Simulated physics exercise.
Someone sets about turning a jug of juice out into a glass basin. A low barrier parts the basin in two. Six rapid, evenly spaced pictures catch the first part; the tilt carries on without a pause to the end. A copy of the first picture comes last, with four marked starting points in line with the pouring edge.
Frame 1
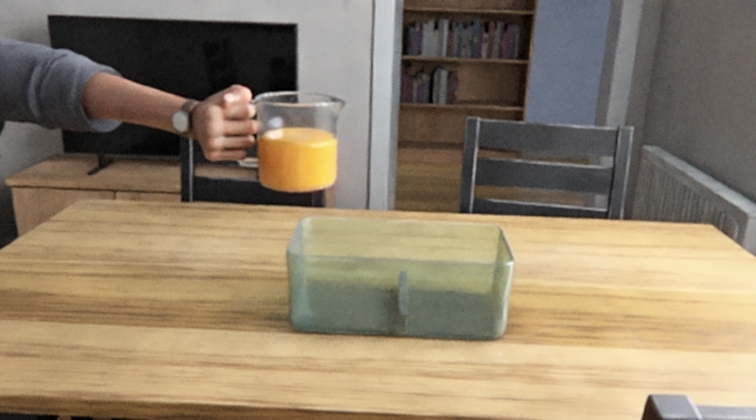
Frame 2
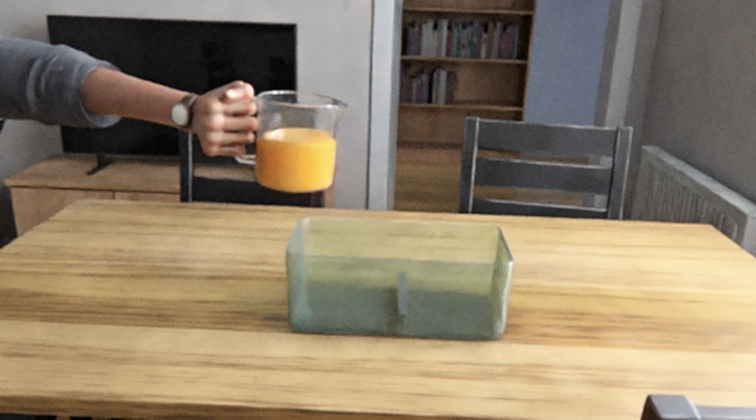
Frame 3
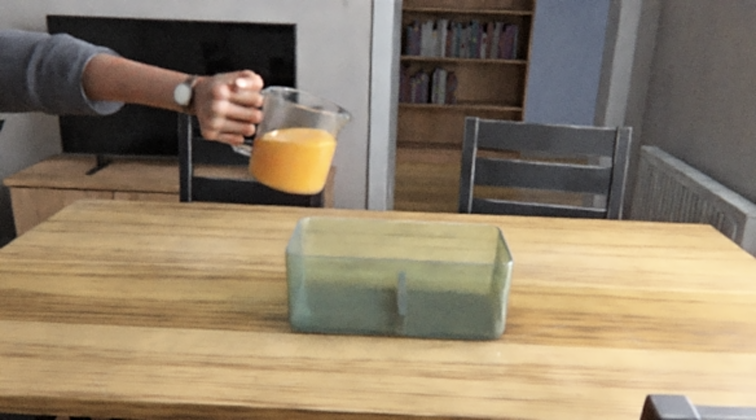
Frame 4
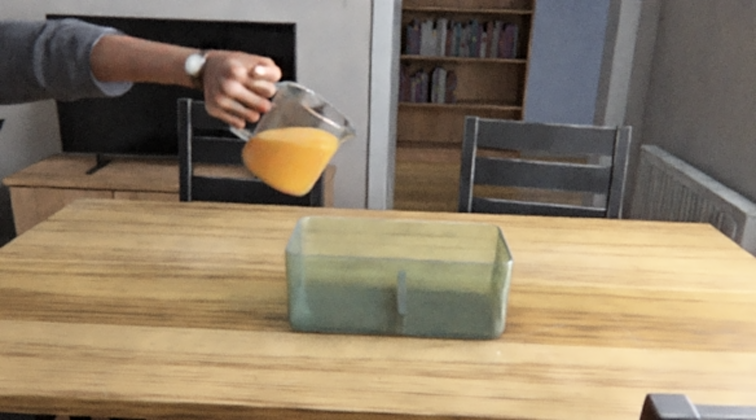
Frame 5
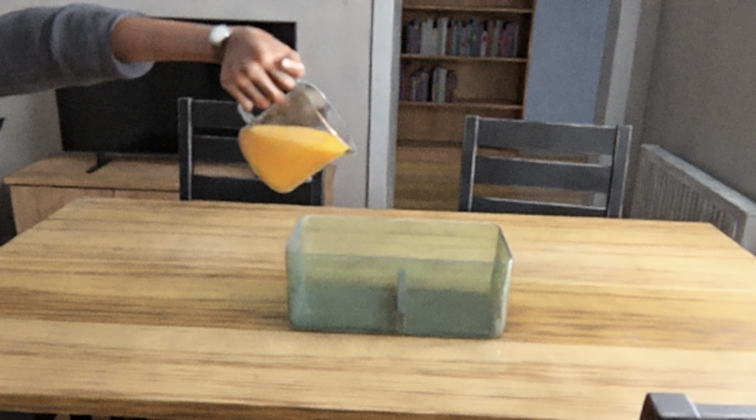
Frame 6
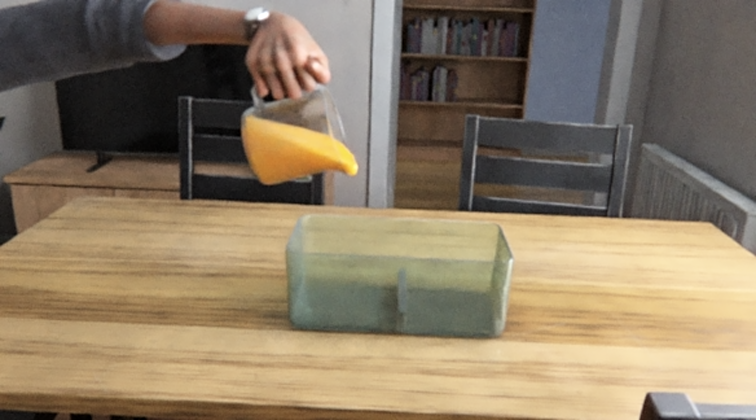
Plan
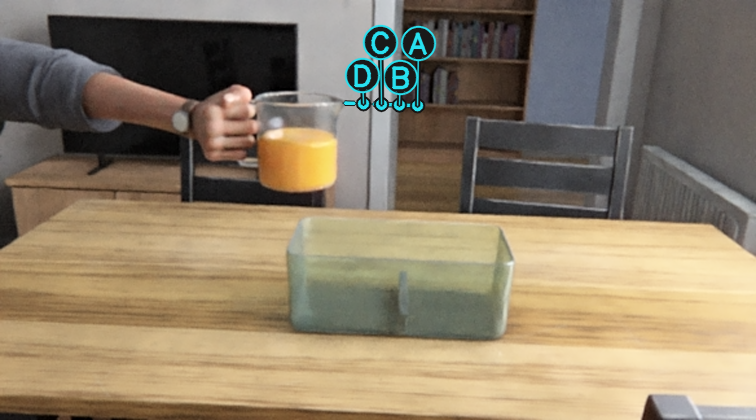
A glass jug of orange juice, gripped by a hand wearing a wristwatch, hangs nearly still above a clear basin with a low divider on a wooden table. The hand then tilts the jug steadily to the right, and the juice slides toward the lip until a little passes over it.
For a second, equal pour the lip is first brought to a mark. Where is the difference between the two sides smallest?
C is best.
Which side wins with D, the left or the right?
The left side.
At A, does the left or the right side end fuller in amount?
The right one.
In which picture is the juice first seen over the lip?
Picture 6.
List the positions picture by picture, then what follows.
Upright, lip at (345, 103); basin from (290, 326) to (504, 336); top of the wall at (403, 290); nothing has left yet, in the first picture.
Tipped about 4°, lip at (347, 106); nothing has left yet, in the second picture.
Tipped about 15°, lip at (352, 117); nothing has left yet, in the third picture.
Tipped about 32°, lip at (357, 133); nothing has left yet, in the fourth picture.
Tipped about 52°, lip at (356, 153); nothing has left yet, in the fifth picture.
Tipped about 73°, lip at (347, 172); juice is over the lip, down to (347, 172), in the sixth picture.
In cyan, A at (417, 105); B at (399, 105); C at (381, 104); D at (363, 103).
Choosing A, about 10 % ends left of the wall and 83 % right of it; 6 % is lost outside.
Choosing B, about 12 % ends left of the wall and 84 % right of it; 4 % is lost outside.
Choosing C, about 45 % ends left of the wall and 54 % right of it.
Choosing D, about 78 % ends left of the wall and 12 % right of it; 10 % is lost outside.
